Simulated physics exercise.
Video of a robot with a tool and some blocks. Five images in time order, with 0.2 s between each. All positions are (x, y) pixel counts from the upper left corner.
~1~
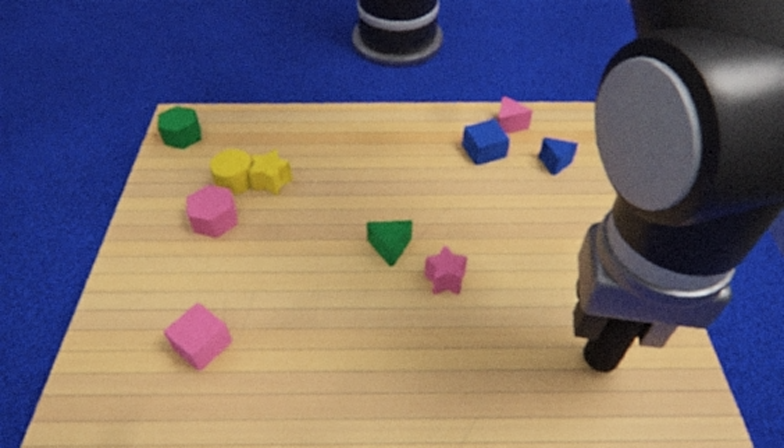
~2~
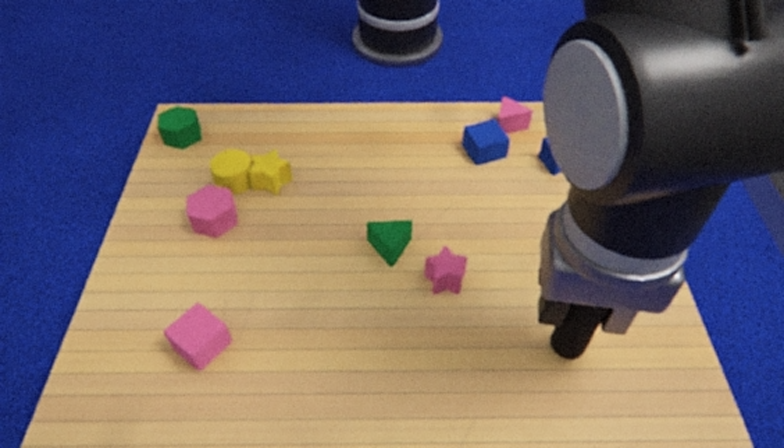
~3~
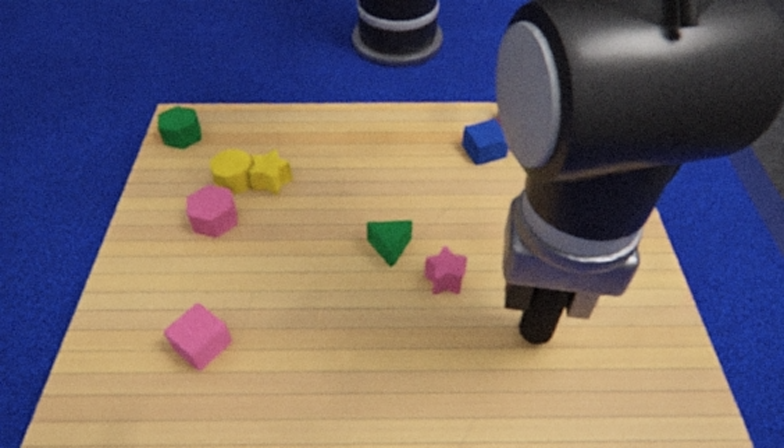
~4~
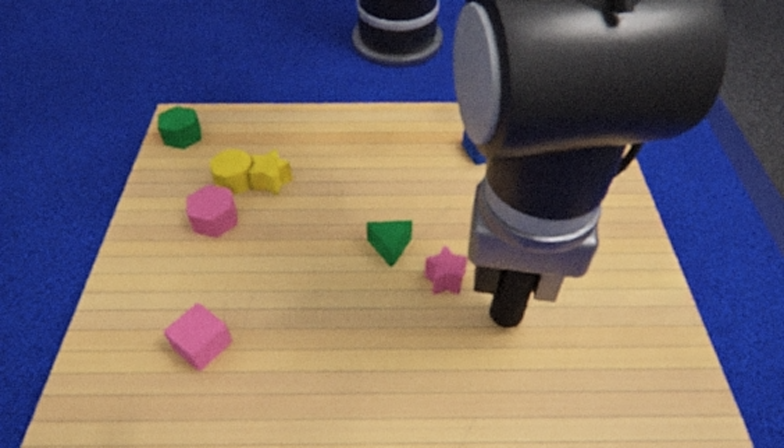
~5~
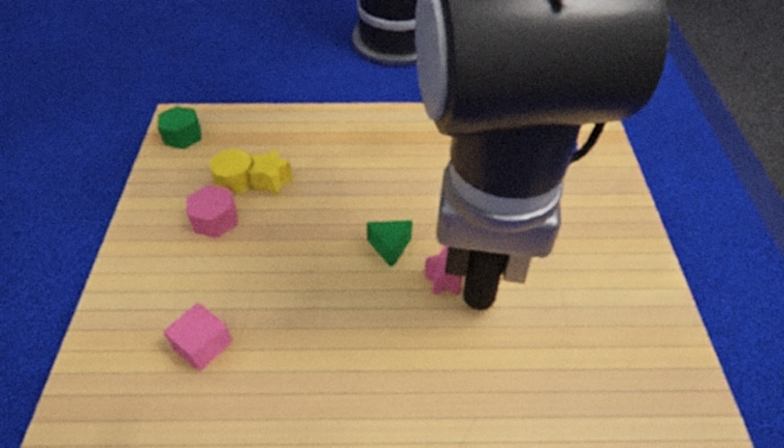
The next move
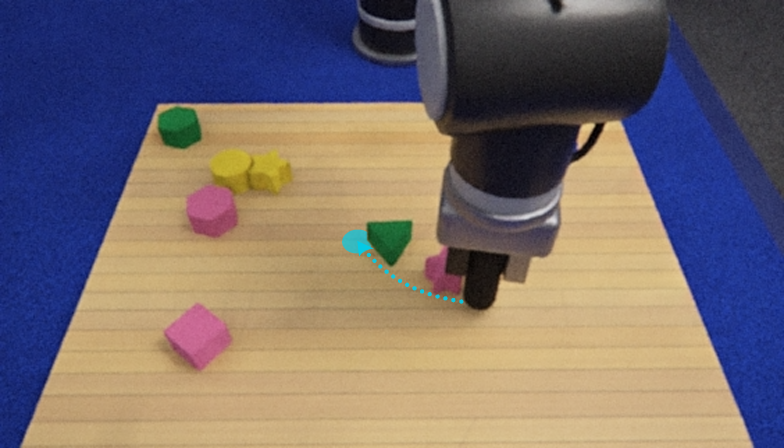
Robot arm with a dark tool moving left and slightly upward across a wooden board, partly covering the pink star among still blocks.
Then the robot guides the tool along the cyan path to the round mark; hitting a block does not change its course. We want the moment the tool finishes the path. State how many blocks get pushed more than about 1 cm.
It displaces two.
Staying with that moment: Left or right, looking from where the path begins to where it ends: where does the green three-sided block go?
Sideways, to the right.
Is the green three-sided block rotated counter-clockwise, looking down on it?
Going by the path, no.
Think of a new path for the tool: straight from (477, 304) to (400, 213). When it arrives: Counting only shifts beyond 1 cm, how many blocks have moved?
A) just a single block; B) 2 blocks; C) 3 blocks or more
I choose B.
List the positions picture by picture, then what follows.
The first picture shows tool tip (601, 357); block tops, green three-sided block (390, 230); pink star (447, 262).
The second picture shows tool (568, 344); blocks unchanged.
The third picture shows tool (536, 330); blocks unchanged.
The fourth picture shows tool (506, 314); blocks unchanged.
The fifth picture shows tool (479, 297); green three-sided block (390, 230); pink star partly hidden.
Path on the board, from (477, 304) over (428, 293) and (386, 271) to (357, 241).
On the path given first. One third of the way, tool (428, 286); pink star (427, 250), turned 70° clockwise.
Two thirds of the way, tool (385, 263); green three-sided block (387, 222), turned 20° clockwise; pink star (418, 242).
At the end, tool (357, 233); green three-sided block (381, 209), turned 95° clockwise; pink star (418, 242), turned 125° clockwise.
